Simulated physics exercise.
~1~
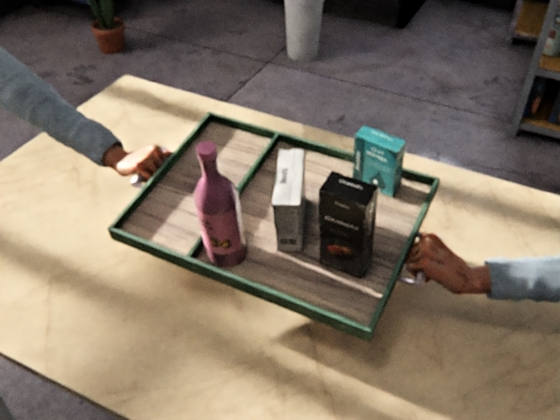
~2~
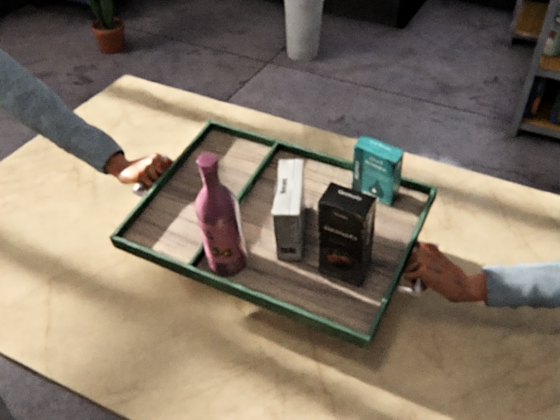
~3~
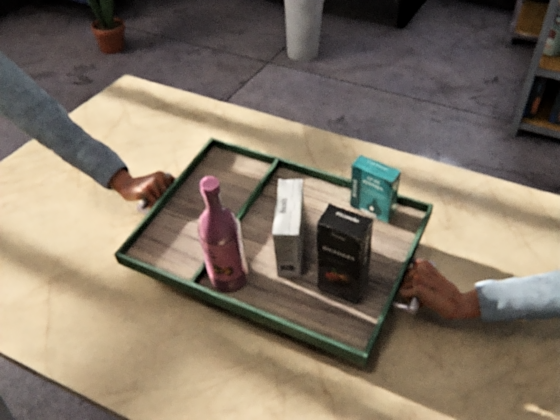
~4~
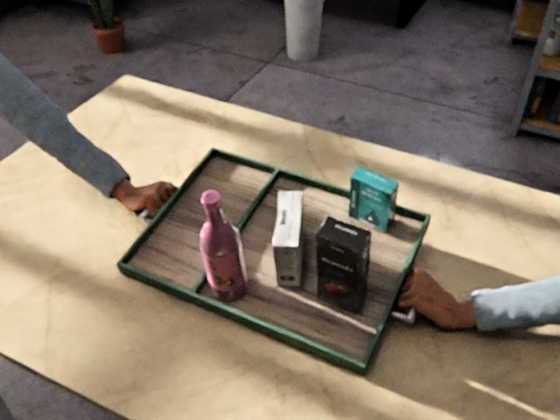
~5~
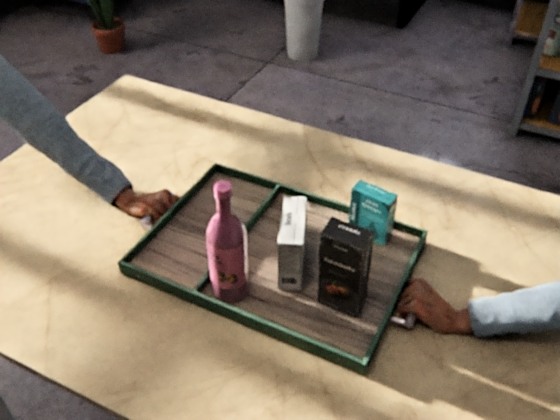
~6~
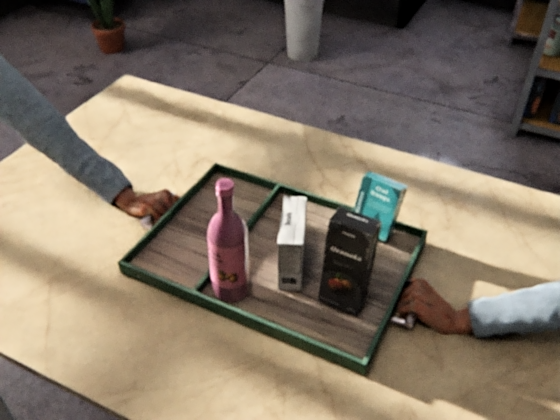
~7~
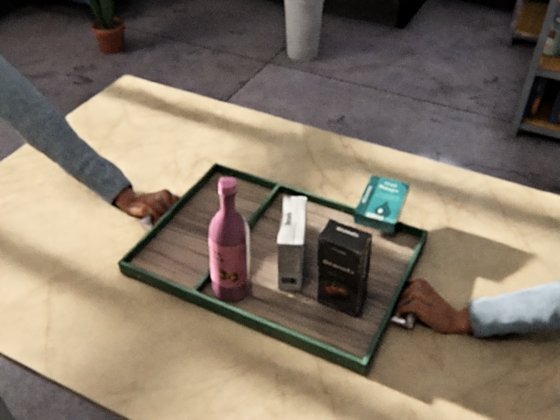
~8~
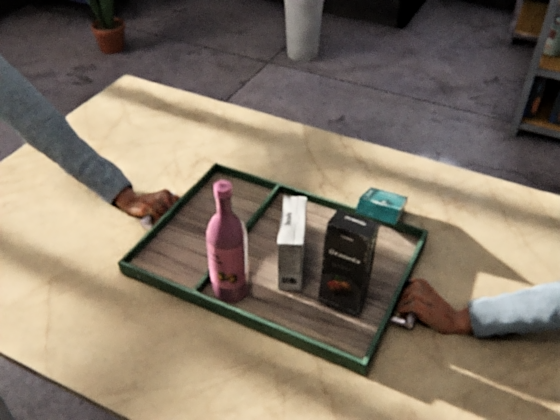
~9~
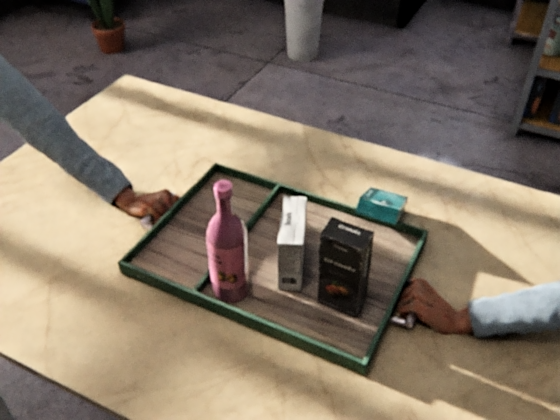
A green-rimmed tray holding a pink bottle and three boxes was lowered by two hands onto the table, its near edge dropping flat, and the turquoise box at the back tipped over the rim and ended on its side while the others stayed standing.
